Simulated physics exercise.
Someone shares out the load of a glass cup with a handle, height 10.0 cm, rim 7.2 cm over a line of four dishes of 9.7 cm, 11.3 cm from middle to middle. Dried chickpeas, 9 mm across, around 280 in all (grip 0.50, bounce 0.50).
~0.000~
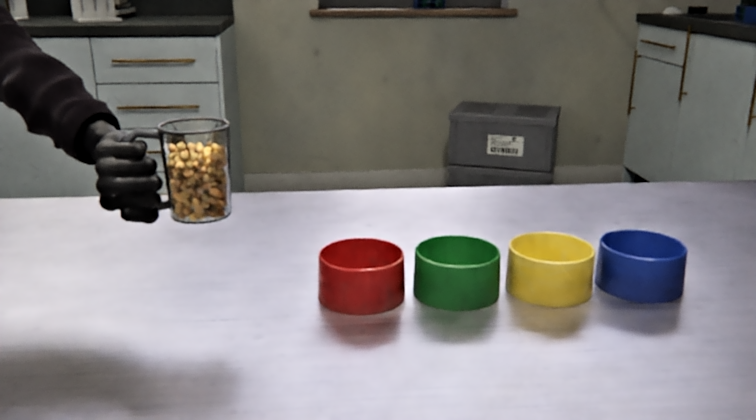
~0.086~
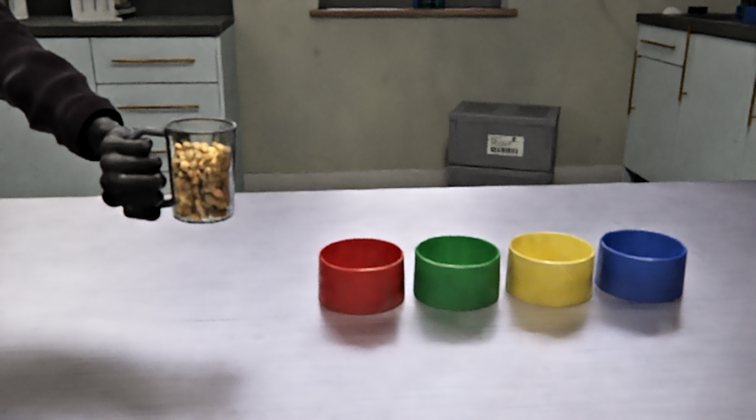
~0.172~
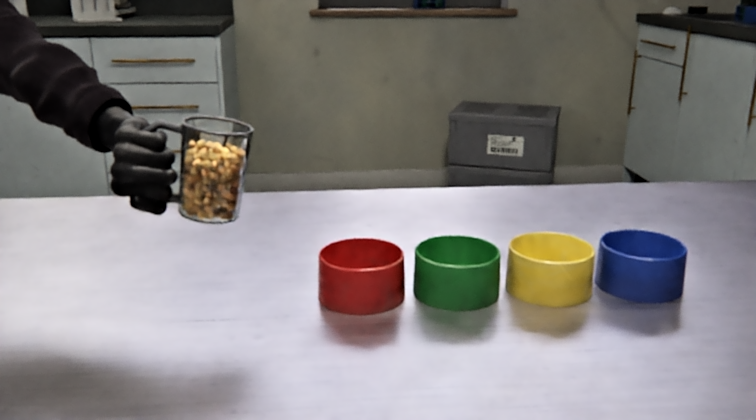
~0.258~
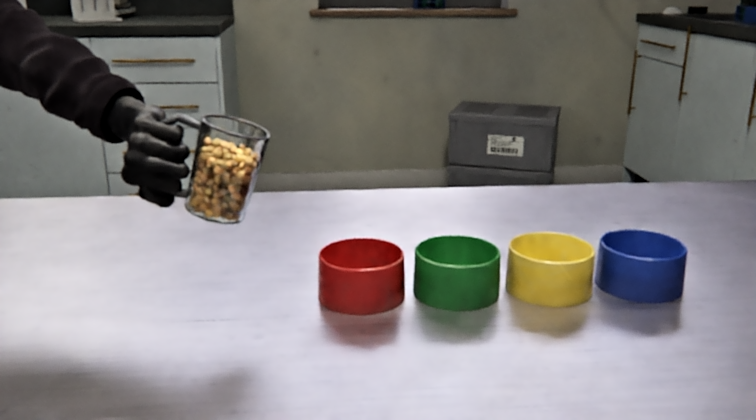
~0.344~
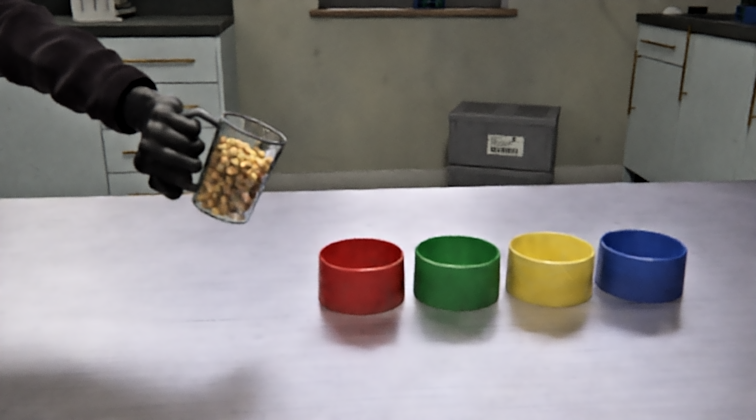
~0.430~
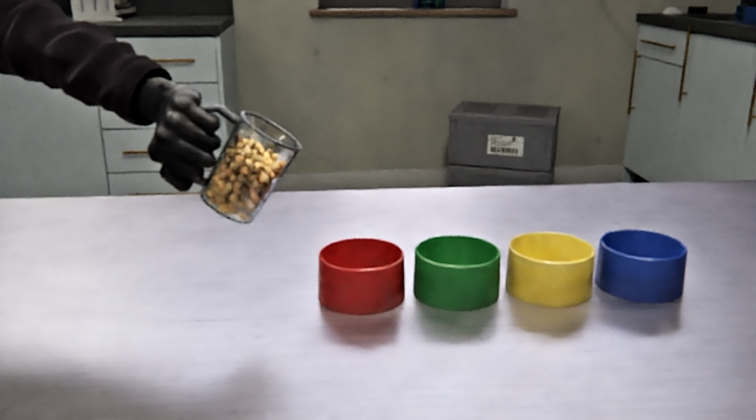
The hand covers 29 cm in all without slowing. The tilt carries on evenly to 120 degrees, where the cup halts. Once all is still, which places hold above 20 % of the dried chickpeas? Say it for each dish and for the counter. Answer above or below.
Red below, blue below, green above, yellow below, counter below.
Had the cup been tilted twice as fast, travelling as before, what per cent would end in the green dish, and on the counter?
Green 0; counter 20.
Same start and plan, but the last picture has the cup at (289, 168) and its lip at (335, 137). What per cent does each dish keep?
Red 0; blue 0; green 10; yellow 50.
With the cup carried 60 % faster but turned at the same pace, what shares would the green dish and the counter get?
Green 0; counter 40.
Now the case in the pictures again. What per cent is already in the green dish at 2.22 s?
Near 90 per cent so far.
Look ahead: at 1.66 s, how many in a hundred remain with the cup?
About 25 per cent.
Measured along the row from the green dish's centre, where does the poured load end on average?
Some 1 cm to the right.
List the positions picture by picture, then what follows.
In the first frame, cup at (198, 170), tilt 0 degrees, lip at (228, 125), moved 0.0 cm; middle of the pieces at (200, 182); red dish at (361, 254); green dish at (458, 250); yellow dish at (551, 247); blue dish at (643, 244).
In the second frame, cup at (202, 170), tilt 3 degrees, lip at (235, 126), moved 0.5 cm; middle of the pieces at (204, 182).
In the third frame, cup at (213, 170), tilt 10 degrees, lip at (252, 131), moved 1.7 cm; middle of the pieces at (213, 182).
In the fourth frame, cup at (225, 170), tilt 17 degrees, lip at (269, 136), moved 2.9 cm; middle of the pieces at (224, 182).
In the fifth frame, cup at (237, 170), tilt 25 degrees, lip at (285, 142), moved 4.2 cm; middle of the pieces at (234, 181).
In the sixth frame, cup at (249, 169), tilt 32 degrees, lip at (301, 148), moved 5.5 cm; middle of the pieces at (244, 180); red dish at (361, 254); green dish at (458, 250); yellow dish at (551, 247); blue dish at (643, 244). Its pace works out near 85 degrees a second; the hand travels 15 cm a second.
Then, at 1.17 s, tilt 97 degrees; cup holds 100 %.
After 1.66 s, tilt 120 degrees; cup holds 25 %, green 70 %.
Then, at 2.22 s, tilt 120 degrees; cup holds 0 %, green 90 %.
At rest (2.5 s), red 0 %, blue 0 %, green 90 %, yellow 0 %, counter 10 %.
